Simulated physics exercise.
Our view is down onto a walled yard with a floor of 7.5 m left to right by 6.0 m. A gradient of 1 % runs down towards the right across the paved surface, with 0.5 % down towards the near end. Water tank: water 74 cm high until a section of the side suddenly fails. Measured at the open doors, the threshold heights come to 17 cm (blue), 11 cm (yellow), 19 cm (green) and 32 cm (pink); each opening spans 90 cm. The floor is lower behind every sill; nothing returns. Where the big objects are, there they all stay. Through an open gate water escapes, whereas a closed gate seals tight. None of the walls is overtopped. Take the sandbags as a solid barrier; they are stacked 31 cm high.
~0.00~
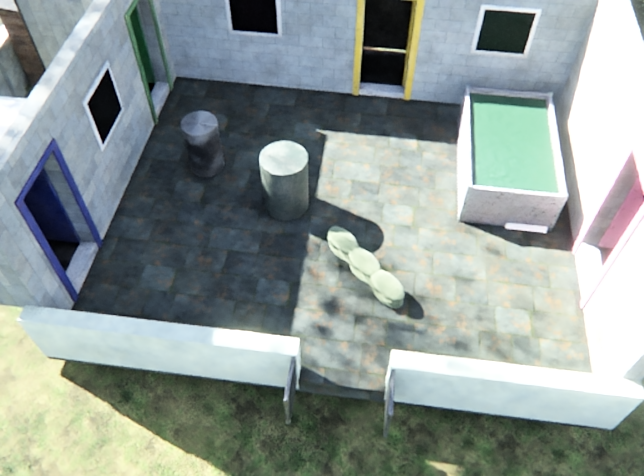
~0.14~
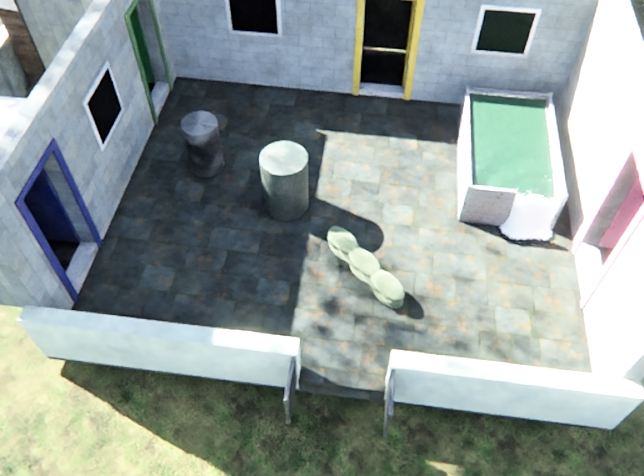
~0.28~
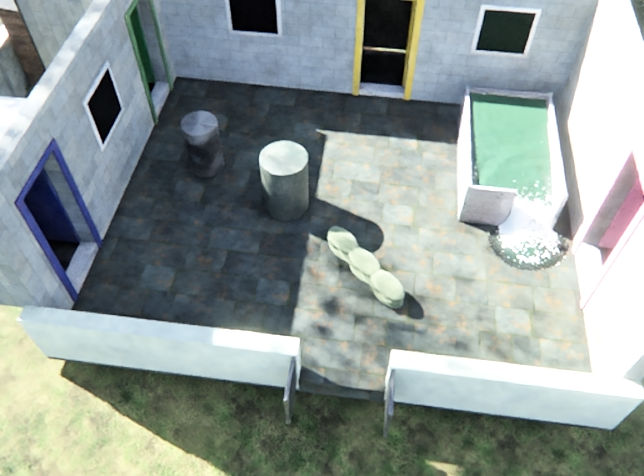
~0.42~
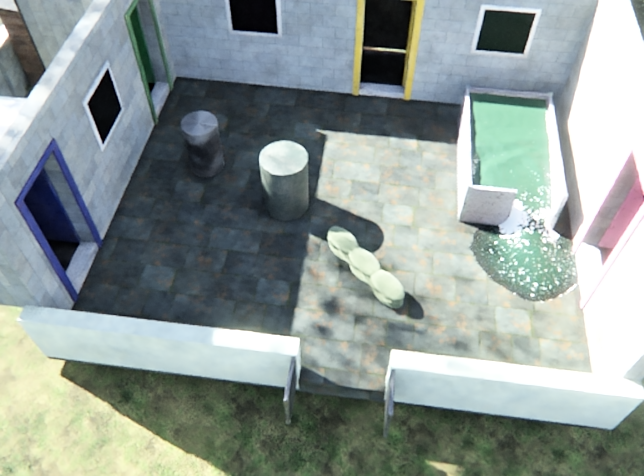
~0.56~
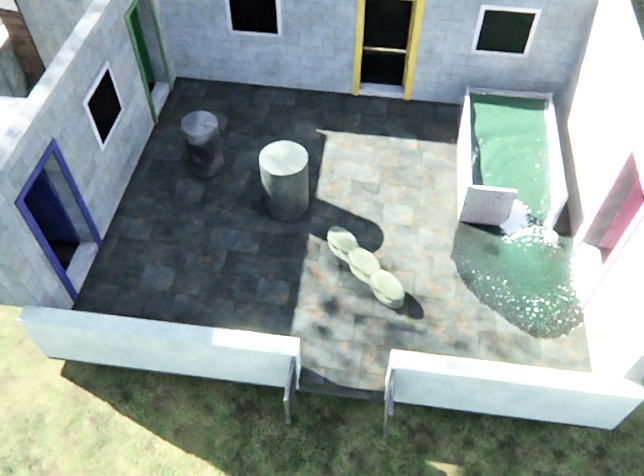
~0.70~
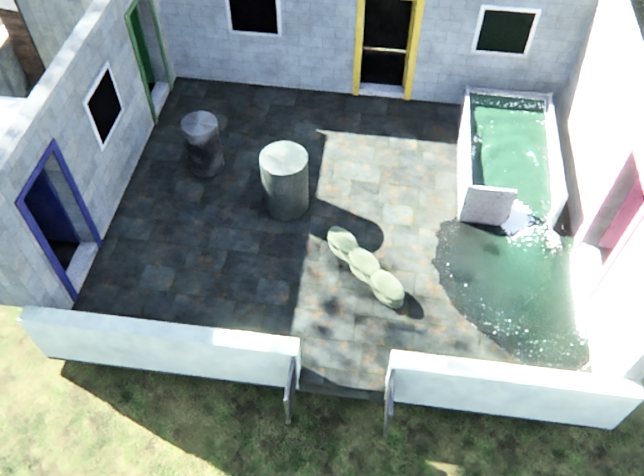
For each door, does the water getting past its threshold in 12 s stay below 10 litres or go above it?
The blue door: Below 10 litres; the yellow door: Below 10 litres; the green door: Below 10 litres; the pink door: Below 10 litres.
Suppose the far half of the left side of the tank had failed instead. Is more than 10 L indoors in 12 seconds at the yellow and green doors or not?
Lab note: Vs limit, yellow door limit exceeded; green door limit exceeded.
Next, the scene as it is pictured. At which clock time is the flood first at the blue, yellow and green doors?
Door times: Blue 4.5 s / yellow 8.5 s / green 6.5 s.
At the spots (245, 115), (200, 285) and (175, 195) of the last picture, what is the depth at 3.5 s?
Listed order: 0 / 3 / 0 cm.
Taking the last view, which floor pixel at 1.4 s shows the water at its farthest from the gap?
Near (413, 378).
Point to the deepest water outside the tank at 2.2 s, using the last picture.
Pixel (572, 399), about.
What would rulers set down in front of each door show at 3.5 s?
Depths in cm: Blue 0, yellow 0, green 0, pink 16.
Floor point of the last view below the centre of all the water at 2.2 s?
Roughly (502, 229).
After 1.4 s water covers 15 % of the floor and is deepest (46 cm) near (572, 399); blue door not reached, yellow door not reached, green door not reached, pink door 27 cm at the sill, 0 L in.
After 2.2 s water covers 20 % of the floor and is deepest (44 cm) near (572, 399); blue door not reached, yellow door not reached, green door not reached, pink door 25 cm at the sill, 0 L in.
After 3.5 s water covers 35 % of the floor and is deepest (28 cm) near (518, 392); blue door not reached, yellow door not reached, green door not reached, pink door 16 cm at the sill, 0 L in.
After 7.0 s water covers 75 % of the floor and is deepest (16 cm) near (586, 401); blue door 11 cm at the sill, 0 L in, yellow door not reached, green door 2 cm at the sill, 0 L in, pink door 14 cm at the sill, 0 L in.
After 12.0 s water covers 95 % of the floor and is deepest (10 cm) near (572, 399); blue door 5 cm at the sill, 0 L in, yellow door 7 cm at the sill, 0 L in, green door 4 cm at the sill, 0 L in, pink door 9 cm at the sill, 0 L in.
